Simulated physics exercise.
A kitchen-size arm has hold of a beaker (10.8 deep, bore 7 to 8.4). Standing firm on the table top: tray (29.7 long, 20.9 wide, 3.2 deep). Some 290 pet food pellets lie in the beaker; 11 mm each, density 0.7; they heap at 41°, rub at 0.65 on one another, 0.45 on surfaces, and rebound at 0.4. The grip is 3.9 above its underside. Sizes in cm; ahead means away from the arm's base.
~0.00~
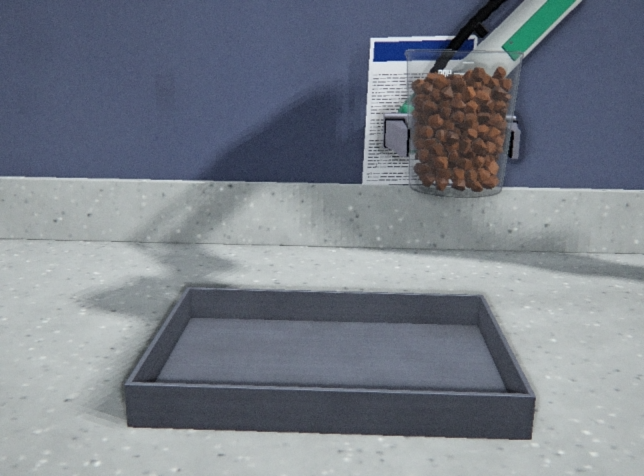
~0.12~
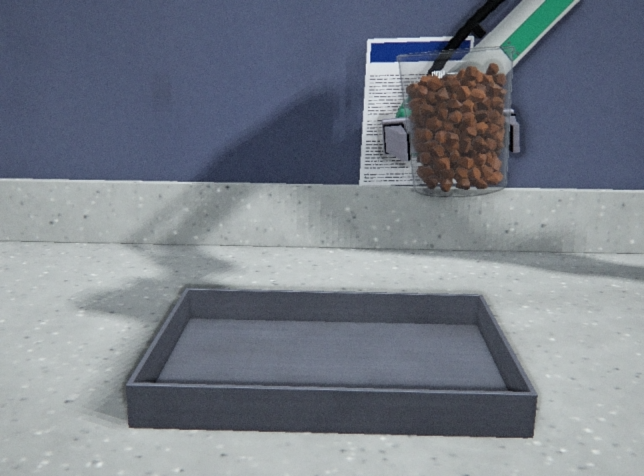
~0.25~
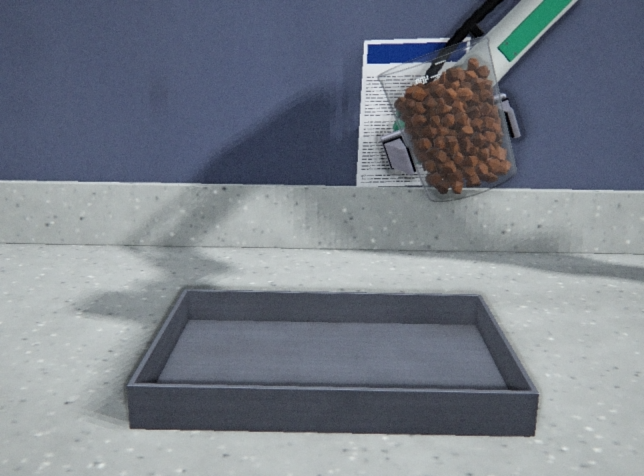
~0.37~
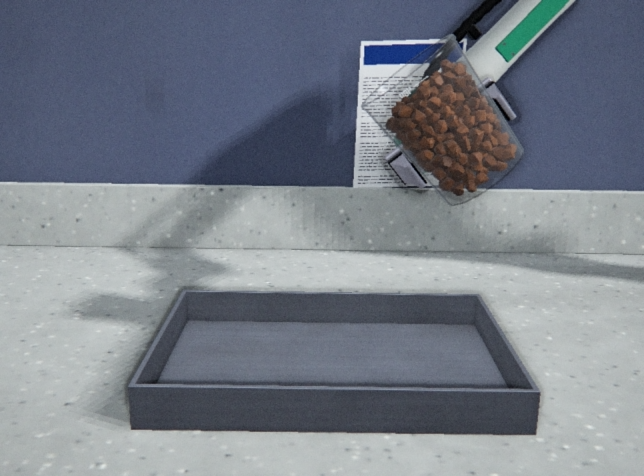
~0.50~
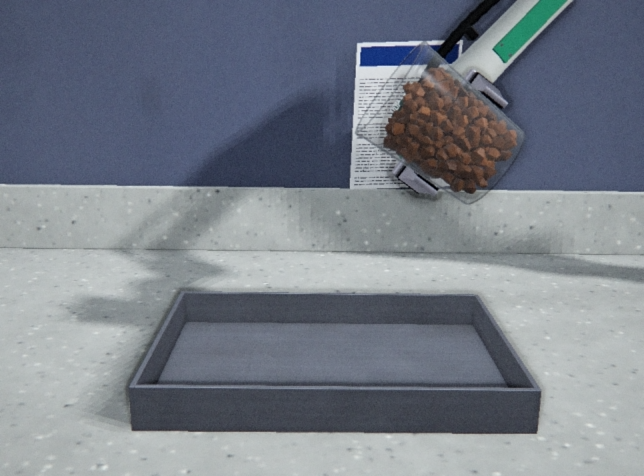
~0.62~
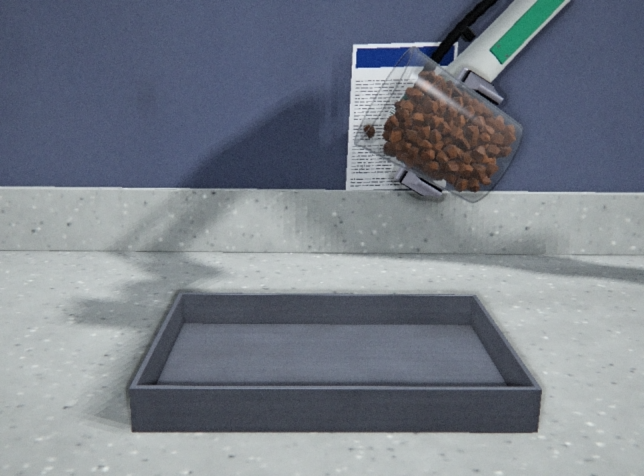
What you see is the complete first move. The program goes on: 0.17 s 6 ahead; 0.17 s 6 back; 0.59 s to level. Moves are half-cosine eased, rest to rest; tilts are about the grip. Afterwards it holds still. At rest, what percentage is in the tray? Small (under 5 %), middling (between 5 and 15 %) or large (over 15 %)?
Answer: Middling; between 5 and 15 % of the pet food pellets finish in the tray.
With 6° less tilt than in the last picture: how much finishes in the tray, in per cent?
Some 5 per cent.
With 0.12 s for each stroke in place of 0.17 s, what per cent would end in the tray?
In that case some 20 per cent.
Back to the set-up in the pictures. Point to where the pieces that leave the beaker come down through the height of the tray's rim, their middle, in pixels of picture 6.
Near (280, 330).
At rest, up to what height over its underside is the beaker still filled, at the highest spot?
About 11.0 cm.
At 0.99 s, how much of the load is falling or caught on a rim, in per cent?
Roughly 5 per cent.
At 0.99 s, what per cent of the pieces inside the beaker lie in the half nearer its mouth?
Some 45 per cent.
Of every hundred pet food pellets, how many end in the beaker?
Some 90 per cent.
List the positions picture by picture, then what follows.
In the first frame, the beaker middle at (459, 123), level; upper third of the load around (461, 94), from x 420 to 505, top at y 75; 294 in the beaker.
In the second frame, the beaker middle at (457, 123), tilted 6° forward; upper third of the load around (458, 94), from x 415 to 500, top at y 70.
In the third frame, the beaker middle at (453, 124), tilted 21° forward; upper third of the load around (452, 95), from x 400 to 505, top at y 65.
In the fourth frame, the beaker middle at (447, 126), tilted 39° forward; upper third of the load around (445, 102), from x 390 to 510, top at y 65.
In the fifth frame, the beaker middle at (443, 130), tilted 54° forward; upper third of the load around (438, 107), from x 390 to 510, top at y 75.
In the sixth frame, the beaker middle at (441, 131), tilted 60° forward; upper third of the load around (436, 109), from x 370 to 510, top at y 75; 294 in the beaker.
After 0.99 s, tilted 60° forward, highest piece 24 above the table; 268 in the beaker, 11 in the tray, 15 in flight or on a rim.
After 1.36 s, tilted 14° forward, highest piece 27 above the table; 268 in the beaker, 25 in the tray, 1 on the table or floor.
After 1.75 s, level, highest piece 28 above the table; 268 in the beaker, 25 in the tray, 1 on the table or floor.
After 2.80 s, level, highest piece 28 above the table; 268 in the beaker, 25 in the tray, 1 on the table or floor.
In the end, 268 in the beaker, 25 in the tray, 1 on the table or floor. That is 9 % in the tray.
